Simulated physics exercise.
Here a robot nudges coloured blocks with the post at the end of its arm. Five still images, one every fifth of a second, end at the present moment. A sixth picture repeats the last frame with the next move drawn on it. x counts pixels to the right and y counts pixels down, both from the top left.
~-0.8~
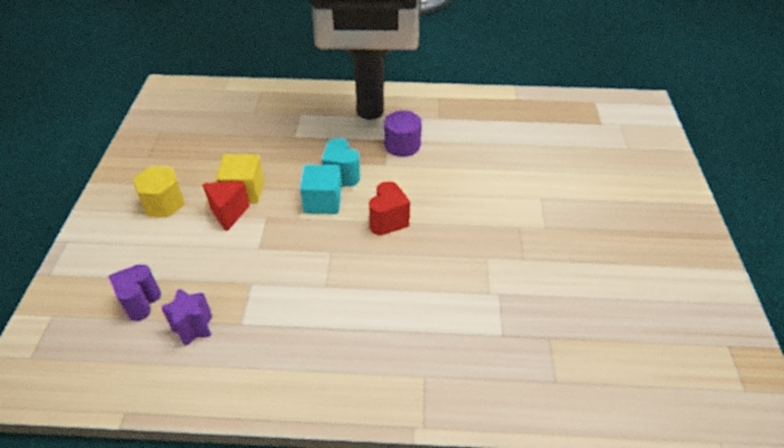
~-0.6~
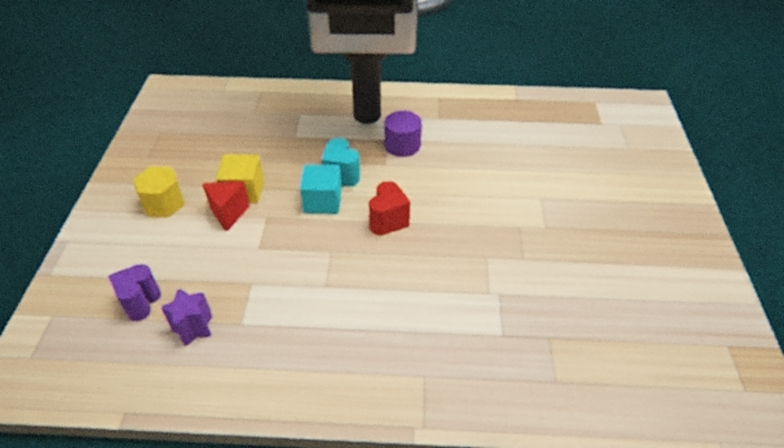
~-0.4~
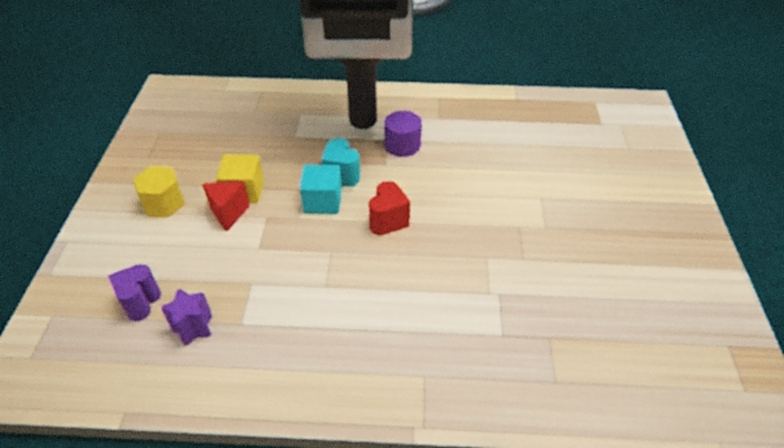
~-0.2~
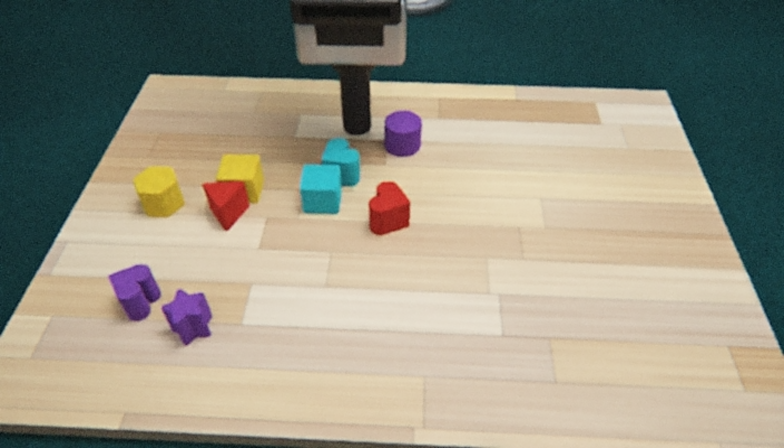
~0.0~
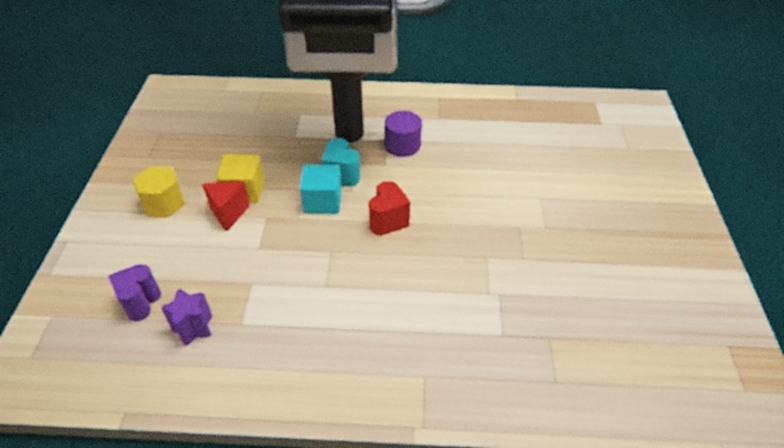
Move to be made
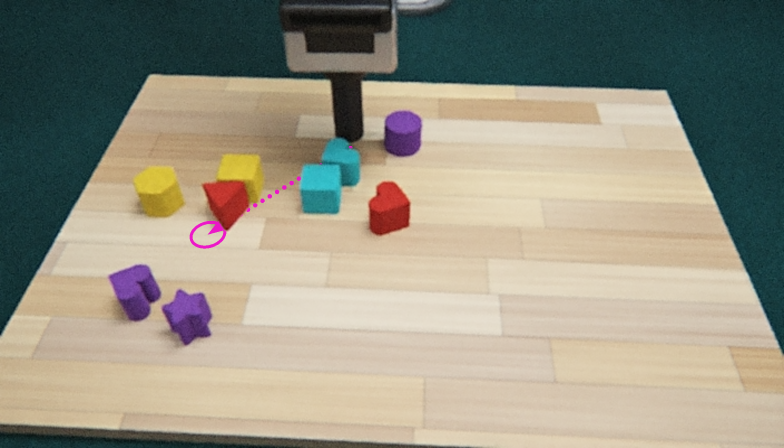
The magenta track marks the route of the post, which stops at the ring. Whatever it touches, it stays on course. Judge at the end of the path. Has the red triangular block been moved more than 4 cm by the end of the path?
I'd say yes.
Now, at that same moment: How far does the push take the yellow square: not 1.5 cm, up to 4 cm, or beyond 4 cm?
Covers 1.5 to 4 cm.
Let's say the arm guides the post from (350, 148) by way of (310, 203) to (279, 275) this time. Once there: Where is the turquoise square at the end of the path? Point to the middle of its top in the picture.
Its top middle is near (312, 260).
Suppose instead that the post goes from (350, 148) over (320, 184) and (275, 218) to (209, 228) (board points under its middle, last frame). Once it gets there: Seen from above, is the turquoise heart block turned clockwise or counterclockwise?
If we look at it from overhead, the turquoise heart block pivots counter-clockwise.
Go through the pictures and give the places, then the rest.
In the first picture, post tip (370, 112); block tops, yellow hexagon (155, 179); red triangular block (222, 190); yellow square (238, 166); turquoise square (320, 177); turquoise heart block (340, 151).
In the second picture, post (367, 116); blocks unchanged.
In the third picture, post (363, 121); blocks unchanged.
In the fourth picture, post (357, 127); blocks unchanged.
In the fifth picture, post (349, 134); yellow hexagon (155, 179); red triangular block (222, 190); yellow square (238, 166); turquoise square (320, 177); turquoise heart block (340, 151).
Path on the board, from (350, 148) to (208, 234).
On the path given first. One third of the way, post (305, 160); turquoise square (320, 189), turned 20° clockwise; turquoise heart block (328, 164), turned 75° anticlockwise.
Two thirds of the way, post (256, 189); red triangular block (218, 194), turned 15° clockwise; yellow square (224, 168), turned 20° clockwise; turquoise square (320, 189), turned 20° clockwise; turquoise heart block (328, 164), turned 75° anticlockwise.
At the end, post (203, 220); yellow hexagon in place; red triangular block (170, 208), turned 95° clockwise; yellow square (218, 169), turned 40° clockwise; turquoise square (320, 189), turned 20° clockwise; turquoise heart block (328, 164), turned 75° anticlockwise.
